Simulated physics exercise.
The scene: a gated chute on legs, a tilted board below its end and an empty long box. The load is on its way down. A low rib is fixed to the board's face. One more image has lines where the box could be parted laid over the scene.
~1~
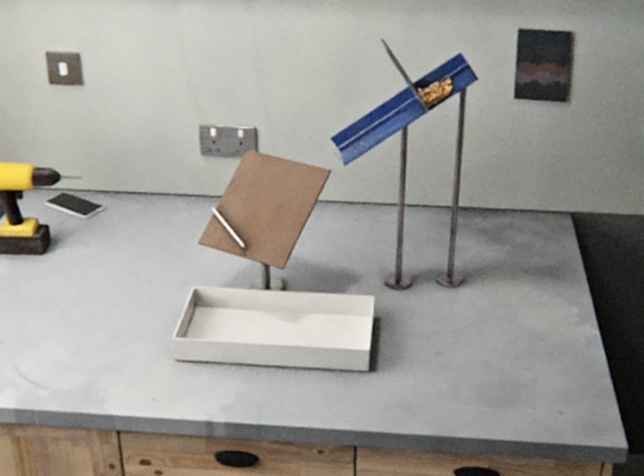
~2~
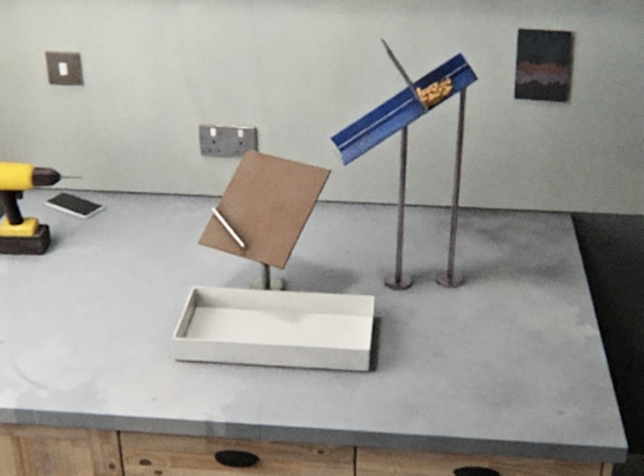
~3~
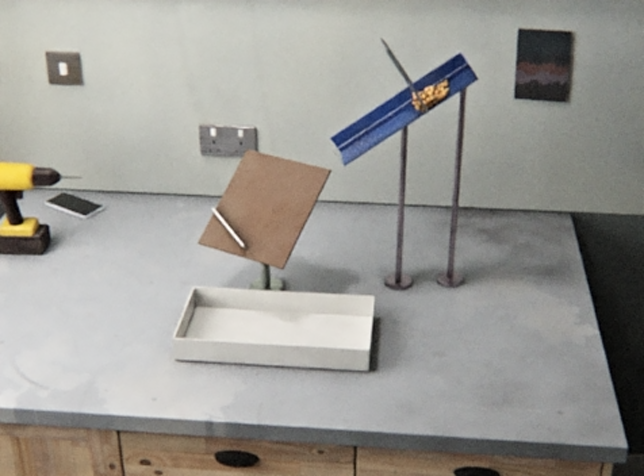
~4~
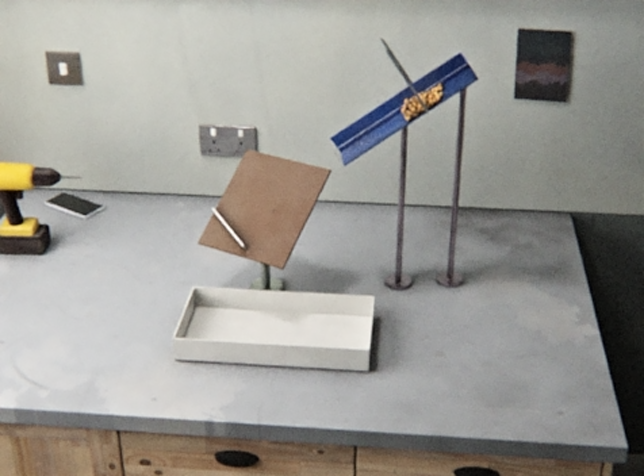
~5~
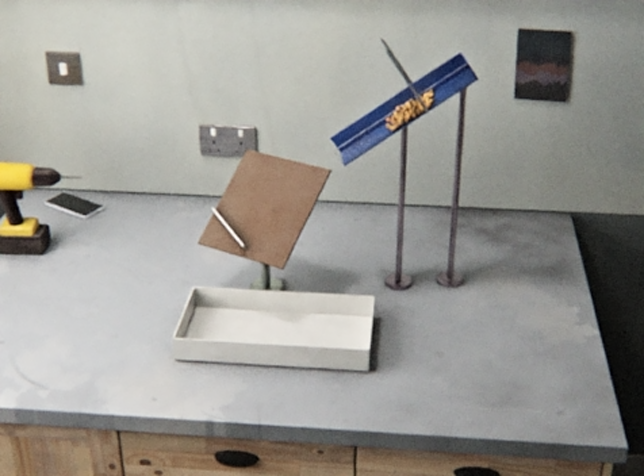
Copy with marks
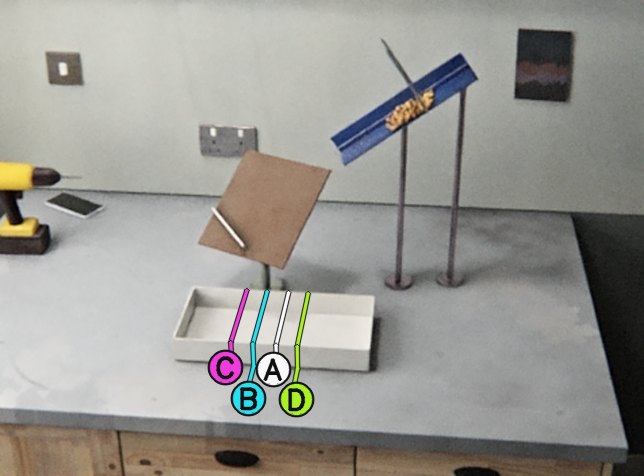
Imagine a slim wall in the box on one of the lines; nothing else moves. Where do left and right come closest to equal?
Line C.
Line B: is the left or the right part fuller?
The left side.
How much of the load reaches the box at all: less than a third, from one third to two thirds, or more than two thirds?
About that: More than two thirds.
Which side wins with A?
Left.
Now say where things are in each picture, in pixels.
Load behind the gate (433, 93), round wooden beads; lip of the chute (343, 159), sloping gently, in the first picture.
Middle of the board (264, 206), tilted fairly steeply; middle of its low edge (239, 256); of its high edge (288, 159), in the second picture.
Front corners of the box (173, 338) and (369, 349), empty; front of the load (415, 103), in the third picture.
Middle of the load (420, 102); its front (404, 112), roughly a quarter of the way to the lip; rib from (213, 208) to (243, 246), in the fourth picture.
Middle of the load (413, 110); its front (388, 126), roughly a third of the way to the lip, in the fifth picture.
On the marked copy, line A crosses the front rim at (276, 344); line B crosses the front rim at (252, 343); line C crosses the front rim at (230, 341); line D crosses the front rim at (297, 345).
Choosing A, of what is caught, almost all on the left of the divider, about a tenth on the right.
Choosing B, of what is caught, the larger part on the left of the divider, about a tenth on the right.
Choosing C, of what is caught, roughly a third on the left of the divider, roughly two thirds on the right.
Choosing D, of what is caught, every piece on the left of the divider, not one piece on the right.
